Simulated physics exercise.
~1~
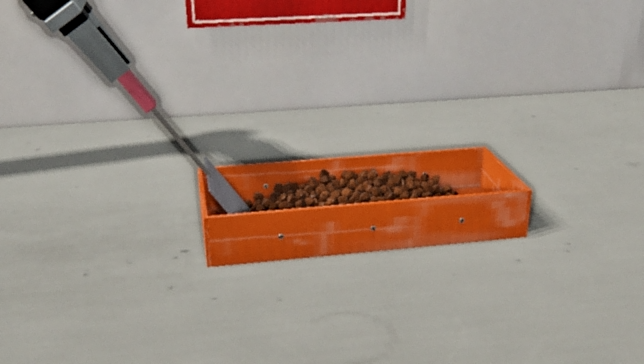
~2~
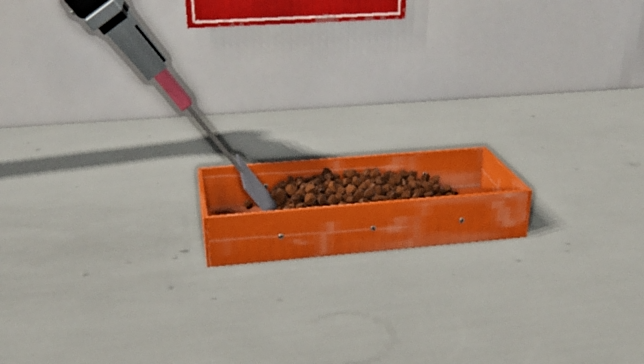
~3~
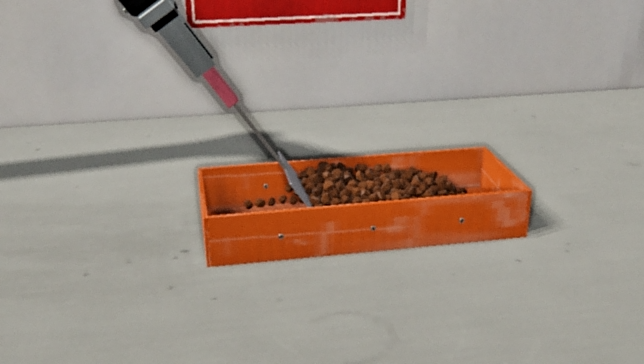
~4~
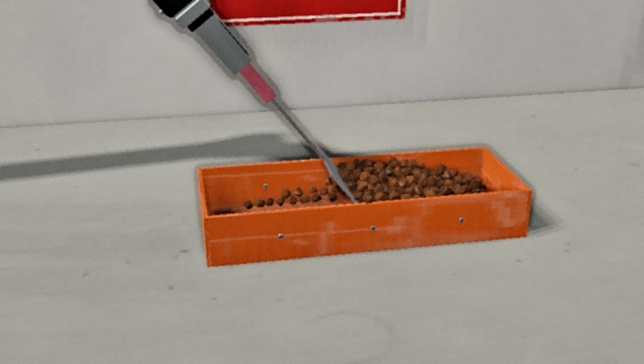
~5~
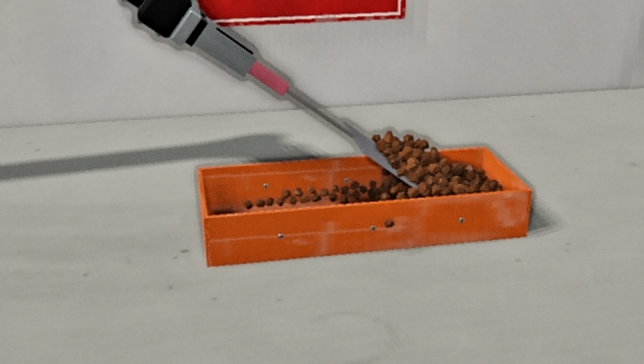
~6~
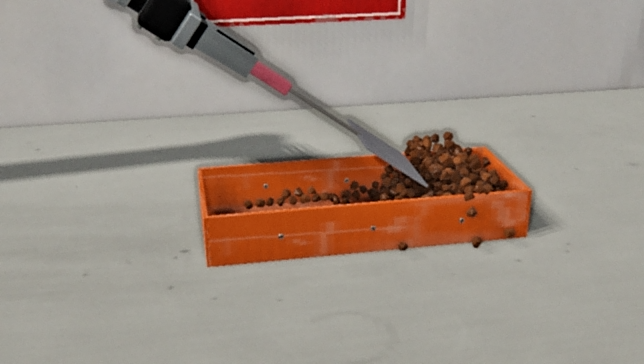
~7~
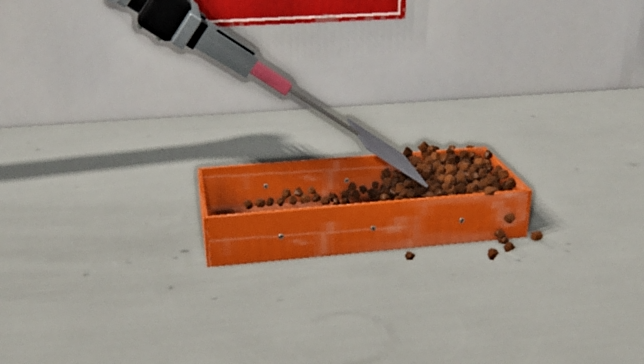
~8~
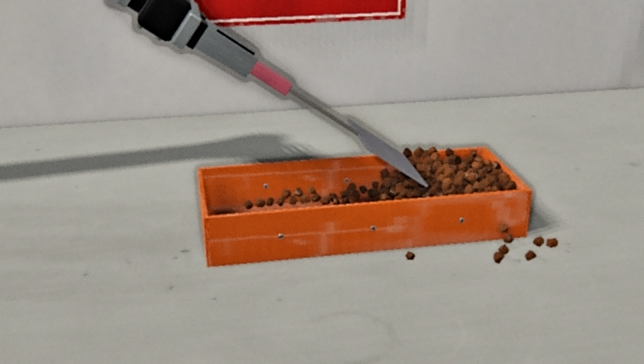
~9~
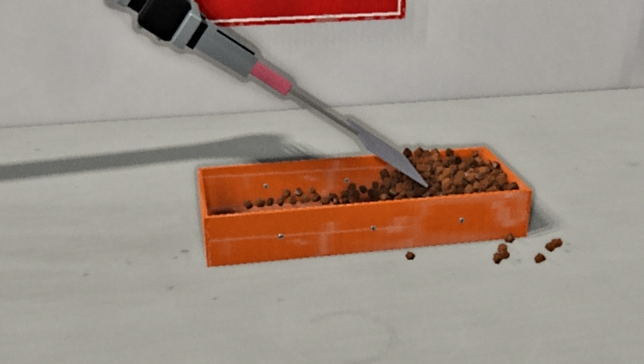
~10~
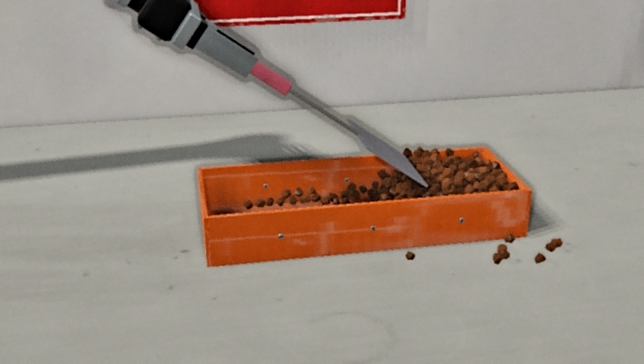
On a pale grey surface, a robot's turner swept through brown pellets in an orange tin, pushing them rightward into a heap at the far end, then tilted and stopped as a few spilled over and came to rest outside.
